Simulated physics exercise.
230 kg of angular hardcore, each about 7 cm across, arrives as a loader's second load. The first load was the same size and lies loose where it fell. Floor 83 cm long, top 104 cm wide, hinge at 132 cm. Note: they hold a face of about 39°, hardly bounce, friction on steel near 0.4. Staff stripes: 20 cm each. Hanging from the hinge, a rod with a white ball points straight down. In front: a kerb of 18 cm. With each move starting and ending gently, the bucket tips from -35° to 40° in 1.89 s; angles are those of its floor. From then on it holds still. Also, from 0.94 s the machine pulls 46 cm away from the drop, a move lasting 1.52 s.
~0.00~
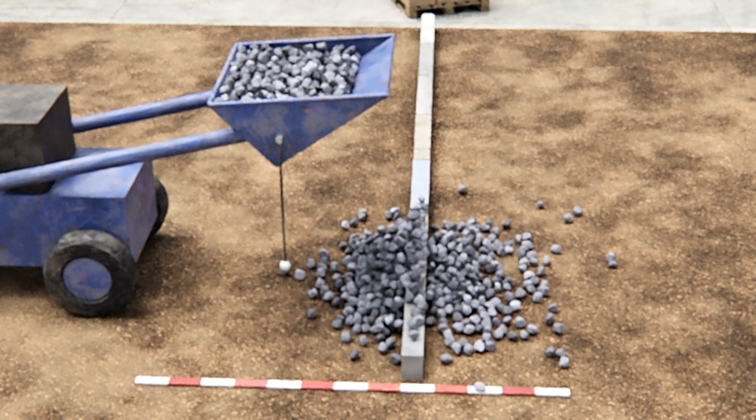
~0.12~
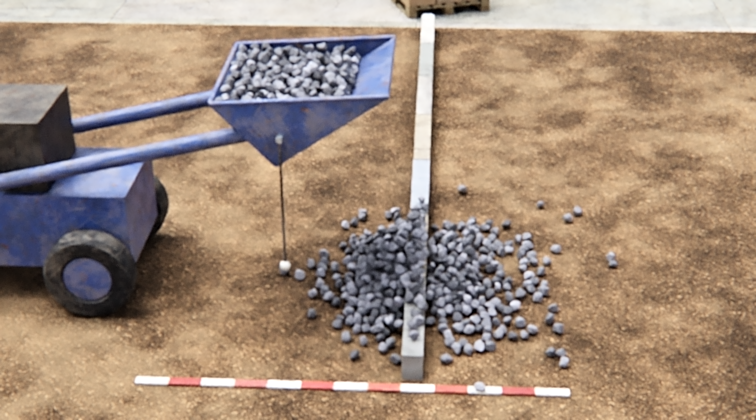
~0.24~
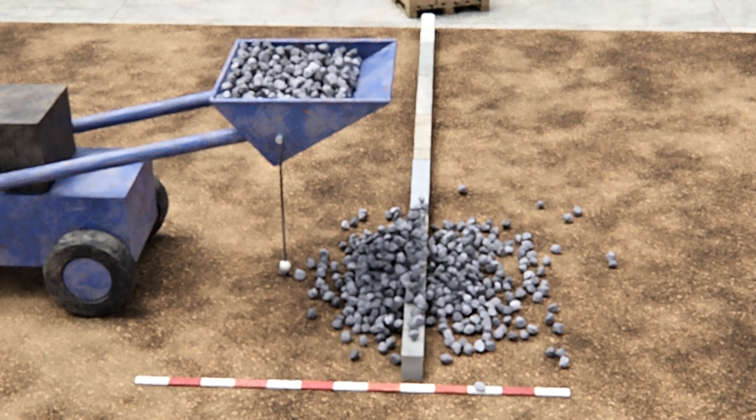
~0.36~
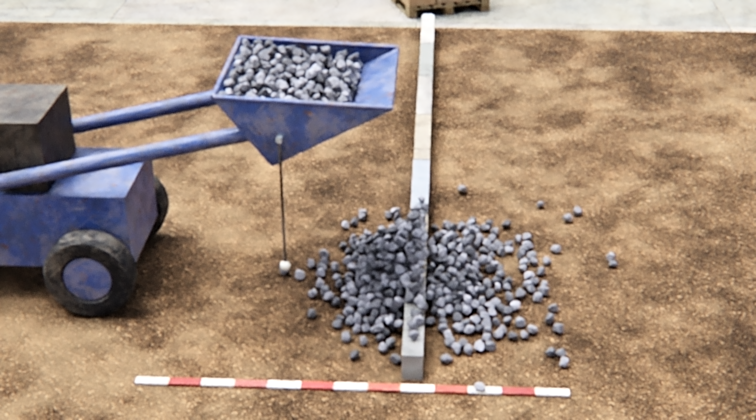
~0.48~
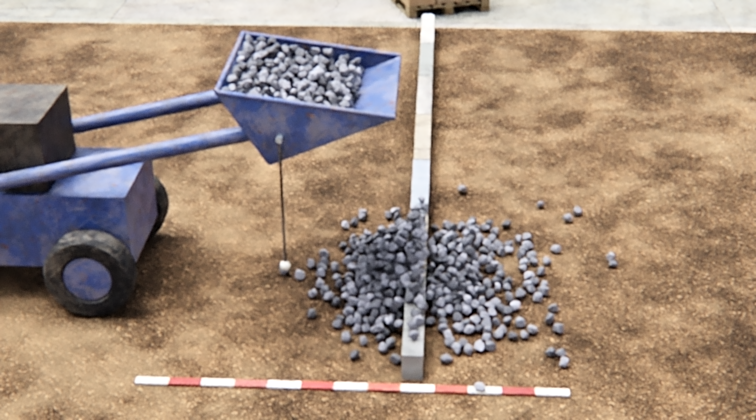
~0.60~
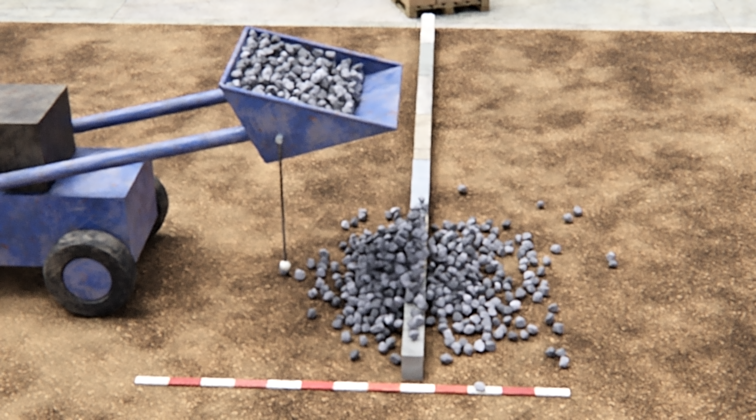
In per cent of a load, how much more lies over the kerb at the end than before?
Some 0 per cent more.
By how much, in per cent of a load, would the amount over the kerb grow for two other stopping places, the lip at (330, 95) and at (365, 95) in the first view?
Roughly 0 per cent, then 0 per cent.
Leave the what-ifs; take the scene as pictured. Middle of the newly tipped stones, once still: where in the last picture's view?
In the last view, somewhere near (347, 266).
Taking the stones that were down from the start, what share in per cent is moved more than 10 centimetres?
Close to 0 per cent.
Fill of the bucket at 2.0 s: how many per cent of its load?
It keeps some 30 percent of its load.
After 1.4 s the floor is at 28°; in per cent of one load, 98 in the bucket, 61 on this side of the kerb, 41 over the kerb; the foremost stones are at (573, 258).
After 2.0 s the floor is at 40°; in per cent of one load, 28 in the bucket, 131 on this side of the kerb, 41 over the kerb; the foremost stones are at (573, 258).
After 2.9 s the floor is at 40°; in per cent of one load, 0 in the bucket, 159 on this side of the kerb, 41 over the kerb; the foremost stones are at (573, 258).
After 5.4 s the floor is at 40°; in per cent of one load, 0 in the bucket, 159 on this side of the kerb, 41 over the kerb; the foremost stones are at (573, 258). Net gain over the kerb, 0.
